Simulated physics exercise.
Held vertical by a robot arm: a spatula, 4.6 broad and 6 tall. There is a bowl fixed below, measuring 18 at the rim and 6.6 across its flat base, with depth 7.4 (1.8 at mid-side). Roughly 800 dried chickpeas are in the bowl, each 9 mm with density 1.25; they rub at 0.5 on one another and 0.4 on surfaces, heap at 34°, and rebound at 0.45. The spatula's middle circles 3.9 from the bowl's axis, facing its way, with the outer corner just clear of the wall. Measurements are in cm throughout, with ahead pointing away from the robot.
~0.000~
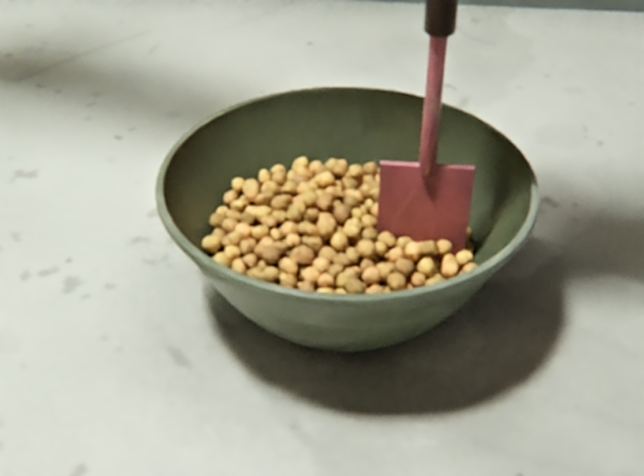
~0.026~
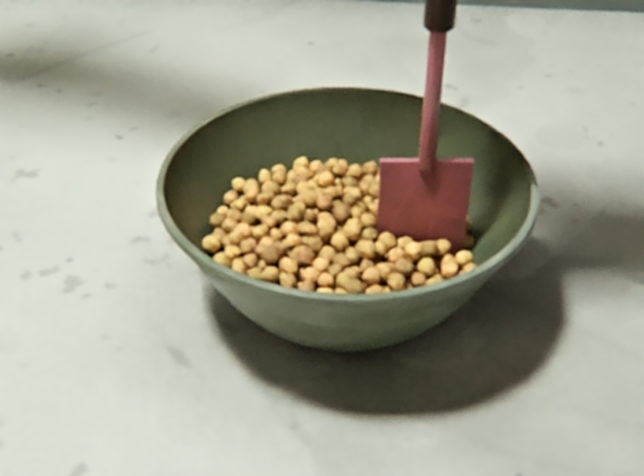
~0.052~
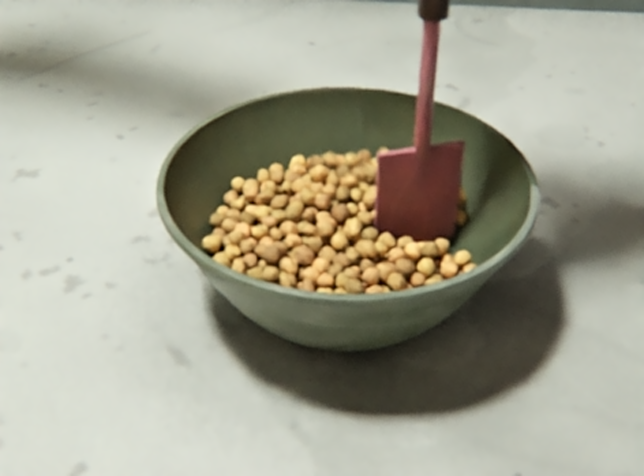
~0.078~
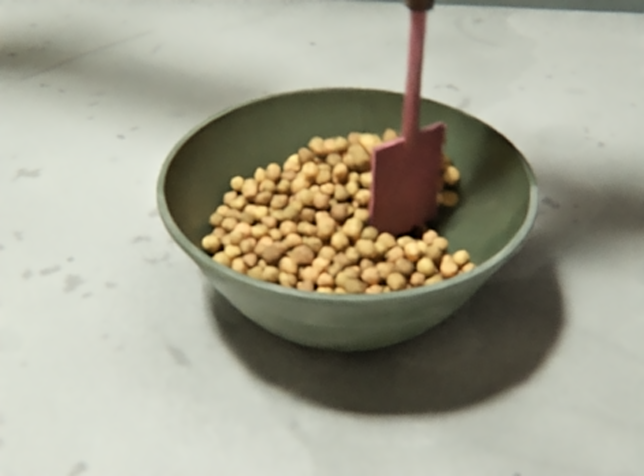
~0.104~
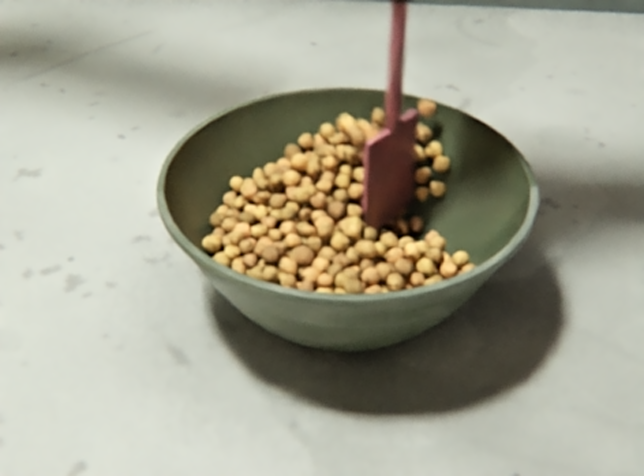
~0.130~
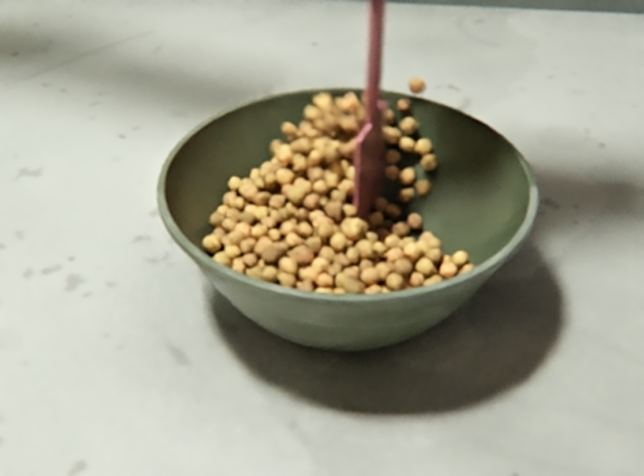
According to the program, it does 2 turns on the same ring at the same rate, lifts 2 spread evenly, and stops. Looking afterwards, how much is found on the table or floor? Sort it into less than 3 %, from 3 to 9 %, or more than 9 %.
It goes in more than 9 %.
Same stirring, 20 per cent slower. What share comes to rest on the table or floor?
Near 10 in a hundred, it would be.
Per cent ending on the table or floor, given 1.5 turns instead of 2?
It would be near 10 per cent.
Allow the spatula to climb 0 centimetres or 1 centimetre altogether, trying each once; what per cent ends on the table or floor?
It comes to about 25 per cent and about 20 per cent.
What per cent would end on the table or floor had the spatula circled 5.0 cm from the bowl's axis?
It would come to about 5 per cent.
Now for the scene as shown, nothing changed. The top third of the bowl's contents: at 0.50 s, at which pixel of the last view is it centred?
Around (442, 231).
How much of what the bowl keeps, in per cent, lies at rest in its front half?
About 50 per cent.
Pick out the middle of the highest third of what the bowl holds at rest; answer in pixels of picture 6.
The centre is near pixel (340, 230).
After 0.50 s, 328° round, highest piece 10 above the table; 716 in the bowl, 57 on the table or floor, 25 in flight or on the tool.
After 0.87 s, 220° round, highest piece 7 above the table; 691 in the bowl, 106 on the table or floor, 1 in flight or on the tool.
After 1.25 s, 0° round, highest piece 7 above the table; 690 in the bowl, 108 on the table or floor.
After 1.95 s, 0° round, highest piece 7 above the table; 690 in the bowl, 108 on the table or floor.
In the end, 690 in the bowl, 108 on the table or floor. That is 14 % on the table or floor.
